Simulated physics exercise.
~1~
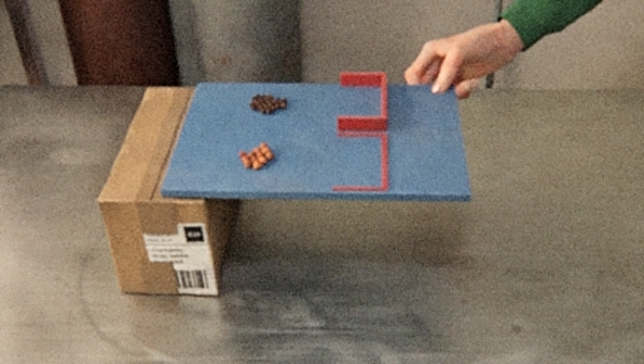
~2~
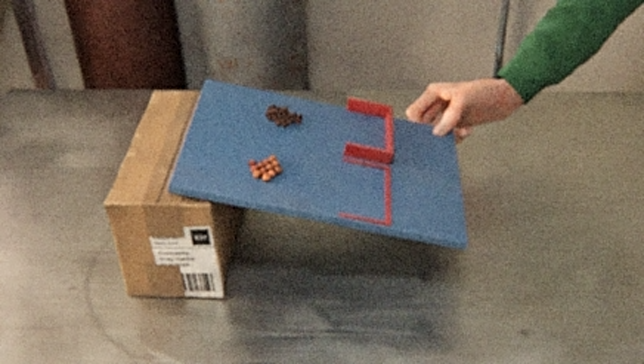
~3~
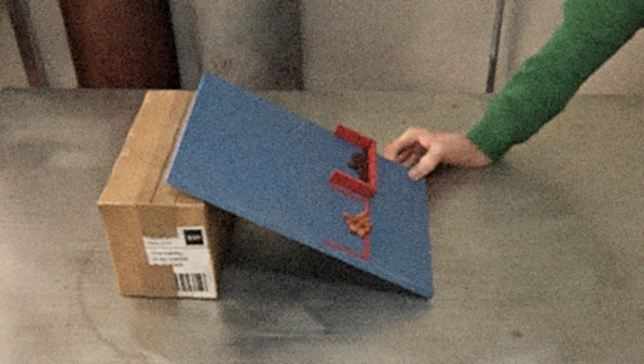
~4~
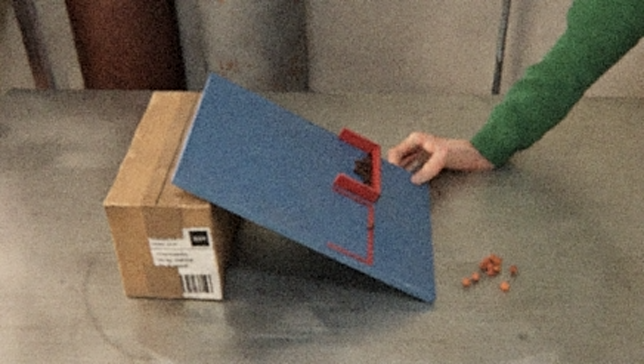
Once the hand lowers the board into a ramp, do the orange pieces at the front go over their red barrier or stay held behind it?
The orange pieces go over their red barrier and end up on the table. The dark pieces at the back pile up behind theirs.
